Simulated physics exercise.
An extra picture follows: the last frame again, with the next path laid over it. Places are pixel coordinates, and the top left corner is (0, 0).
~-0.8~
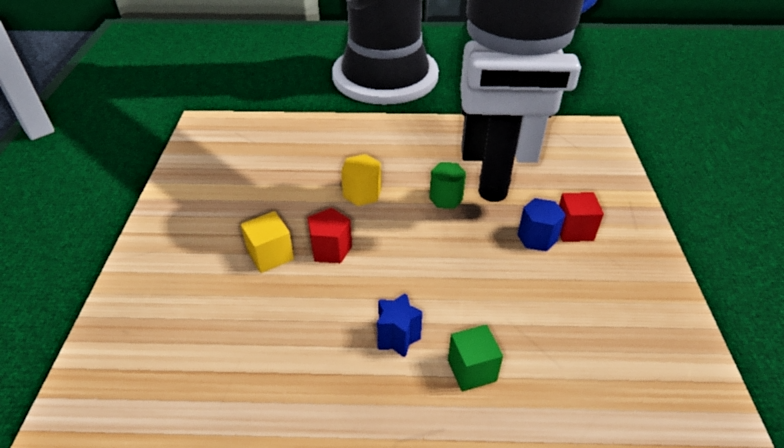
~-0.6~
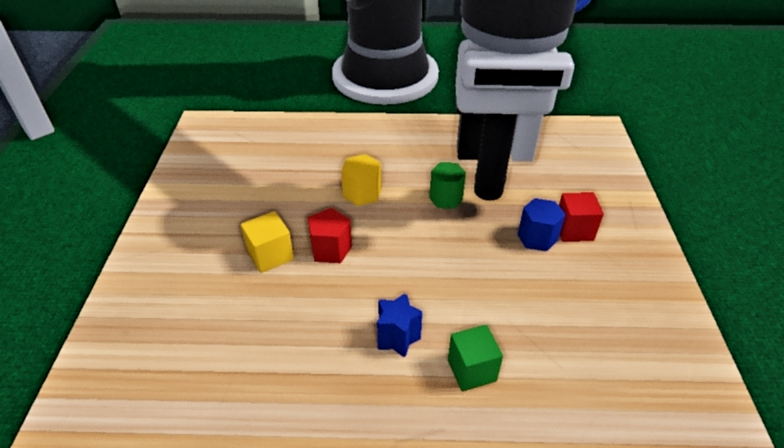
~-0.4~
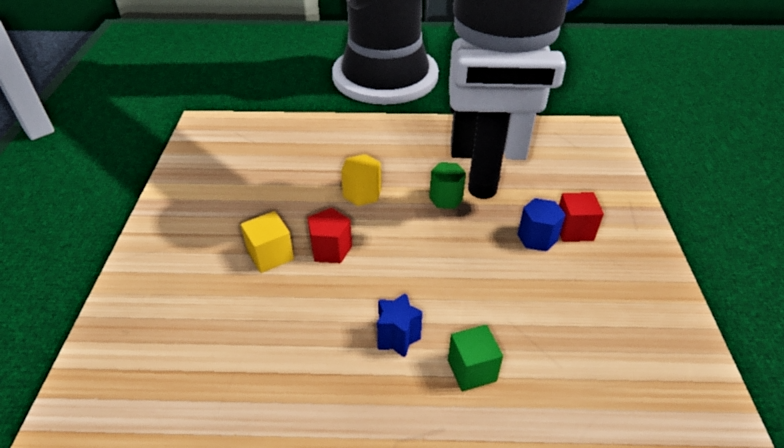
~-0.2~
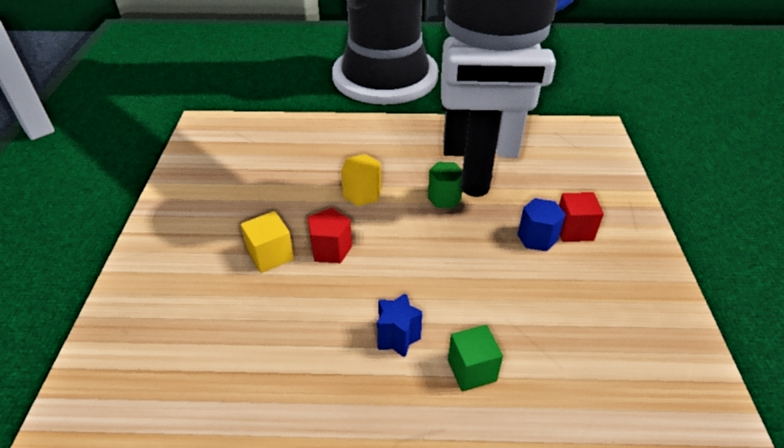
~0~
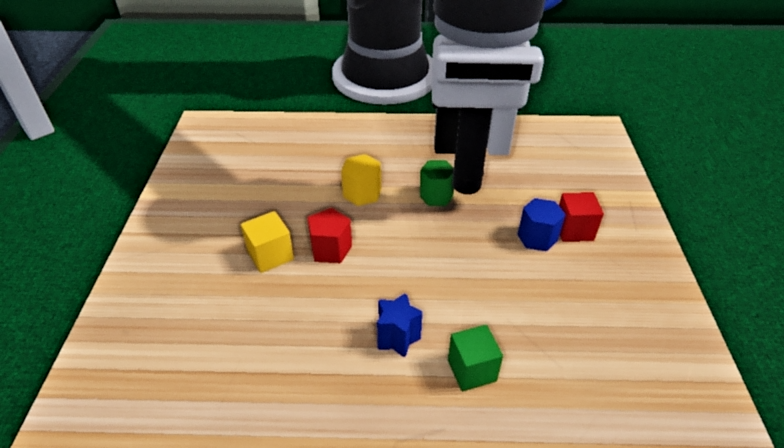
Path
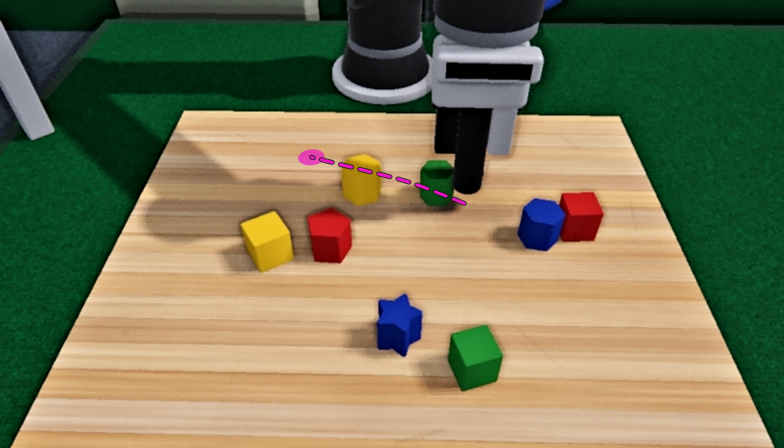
A black peg held by a grey-and-black robot arm slides left across the far part of a pale wooden board on green ground, seen from a fixed, raised view in front. Yellow and red blocks sit to the left, a blue star and green cube nearer, and blue and red blocks touch at right. The peg meets the small green hexagonal block and nudges it slightly left, while the other blocks stay still.
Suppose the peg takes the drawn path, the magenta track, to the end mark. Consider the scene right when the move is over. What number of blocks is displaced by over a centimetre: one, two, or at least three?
Looking at the path, I think two of the blocks end up more than 1 cm away.
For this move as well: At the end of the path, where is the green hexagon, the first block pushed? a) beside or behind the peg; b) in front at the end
(b)
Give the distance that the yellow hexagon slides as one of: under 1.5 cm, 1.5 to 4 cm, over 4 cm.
The block winds up 1.5 to 4 cm from where it is now.
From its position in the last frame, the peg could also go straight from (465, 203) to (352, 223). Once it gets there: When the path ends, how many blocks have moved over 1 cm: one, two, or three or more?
Here I'd predict a lone block moving more than 1 cm.
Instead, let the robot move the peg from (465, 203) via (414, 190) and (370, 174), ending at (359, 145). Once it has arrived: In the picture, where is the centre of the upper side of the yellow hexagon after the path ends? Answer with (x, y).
Its top middle is near (341, 163).
The drawn path runs from (465, 203) over (387, 176) to (311, 157).
What follows on the original path. One third of the way, peg (413, 167); yellow hexagon (351, 166), turned 20° anticlockwise; green hexagon (384, 155), turned 30° anticlockwise.
Two thirds of the way, peg (360, 153); yellow hexagon (336, 163), turned 75° anticlockwise; green hexagon (332, 139), turned 20° anticlockwise.
At the end, peg (309, 141); yellow hexagon (336, 163), turned 75° anticlockwise; green hexagon (281, 128), turned 30° anticlockwise; blue hexagon not moved.
